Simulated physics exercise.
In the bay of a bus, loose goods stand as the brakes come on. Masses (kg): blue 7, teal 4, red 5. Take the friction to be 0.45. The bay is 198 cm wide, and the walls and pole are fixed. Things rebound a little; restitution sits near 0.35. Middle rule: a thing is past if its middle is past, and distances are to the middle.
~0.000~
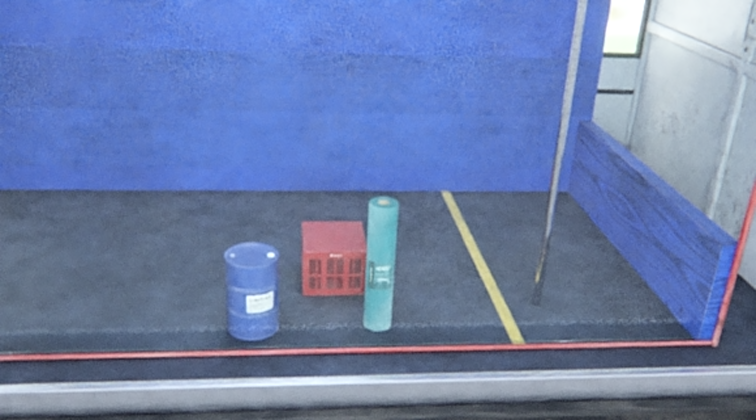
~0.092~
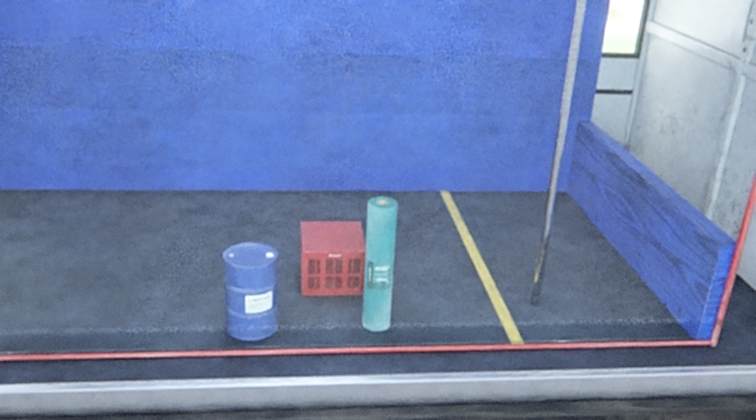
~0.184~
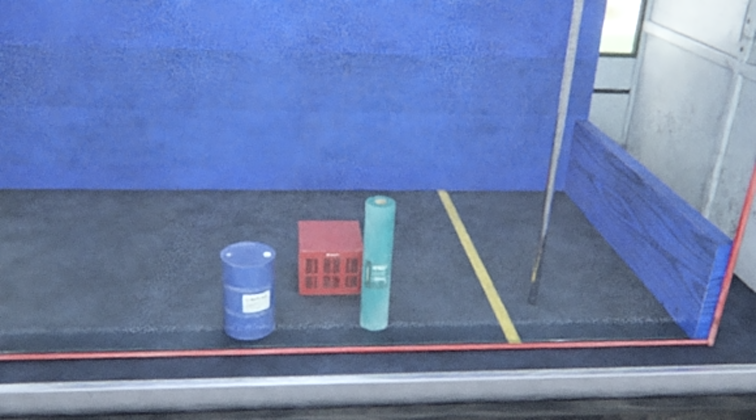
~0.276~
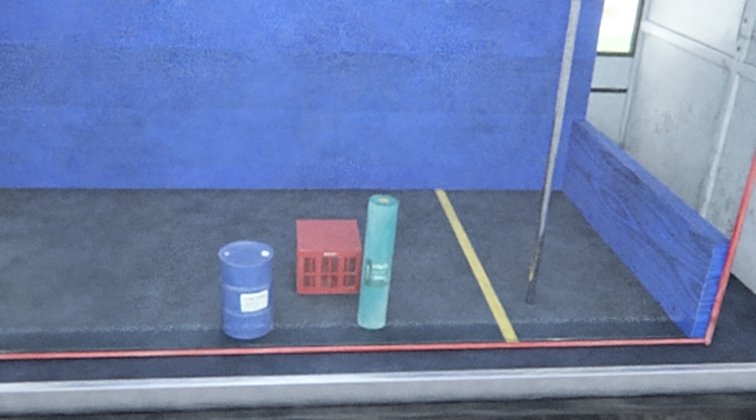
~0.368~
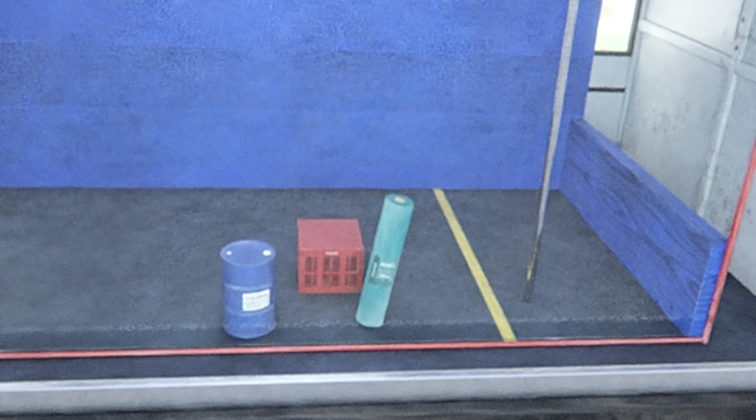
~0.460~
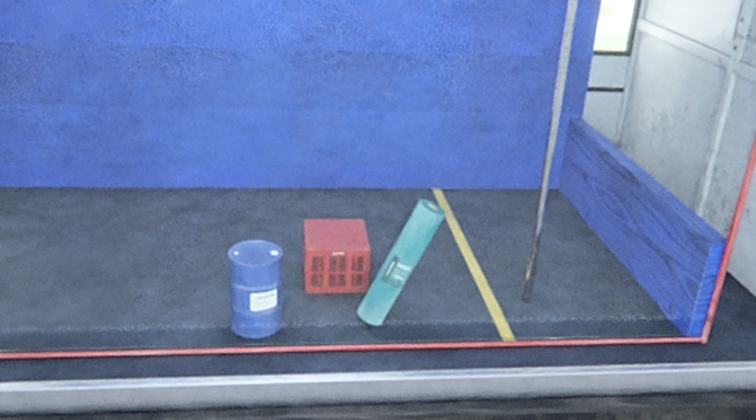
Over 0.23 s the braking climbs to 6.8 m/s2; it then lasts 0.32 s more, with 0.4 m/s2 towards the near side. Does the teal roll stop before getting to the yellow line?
Across.
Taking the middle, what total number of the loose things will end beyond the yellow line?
The total is 1.
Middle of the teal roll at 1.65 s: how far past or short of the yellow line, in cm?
Position: Approx. 20 cm past.
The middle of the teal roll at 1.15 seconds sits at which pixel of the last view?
(539, 312).
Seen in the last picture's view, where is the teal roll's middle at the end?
It finishes near pixel (539, 312) of the last view.
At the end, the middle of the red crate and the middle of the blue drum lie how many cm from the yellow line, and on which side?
Red crate, 50 centimetres short; blue drum, 90 centimetres short.
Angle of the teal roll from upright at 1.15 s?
90°.
After 0.75 s the teal roll is 6 cm short of the yellow line, tilted 85°, near (492, 302) in the last picture's view.
After 1.15 s the teal roll is 19 cm past the yellow line, tilted 90°, near (539, 312) in the last picture's view; the red crate 48 cm short of the yellow line, tilted 0°.
After 1.65 s the teal roll is 19 cm past the yellow line, tilted 90°, near (539, 312) in the last picture's view.
Final state at 2.9 s, blue drum stops short of the yellow line; teal roll crosses the yellow line; red crate stops short of the yellow line.
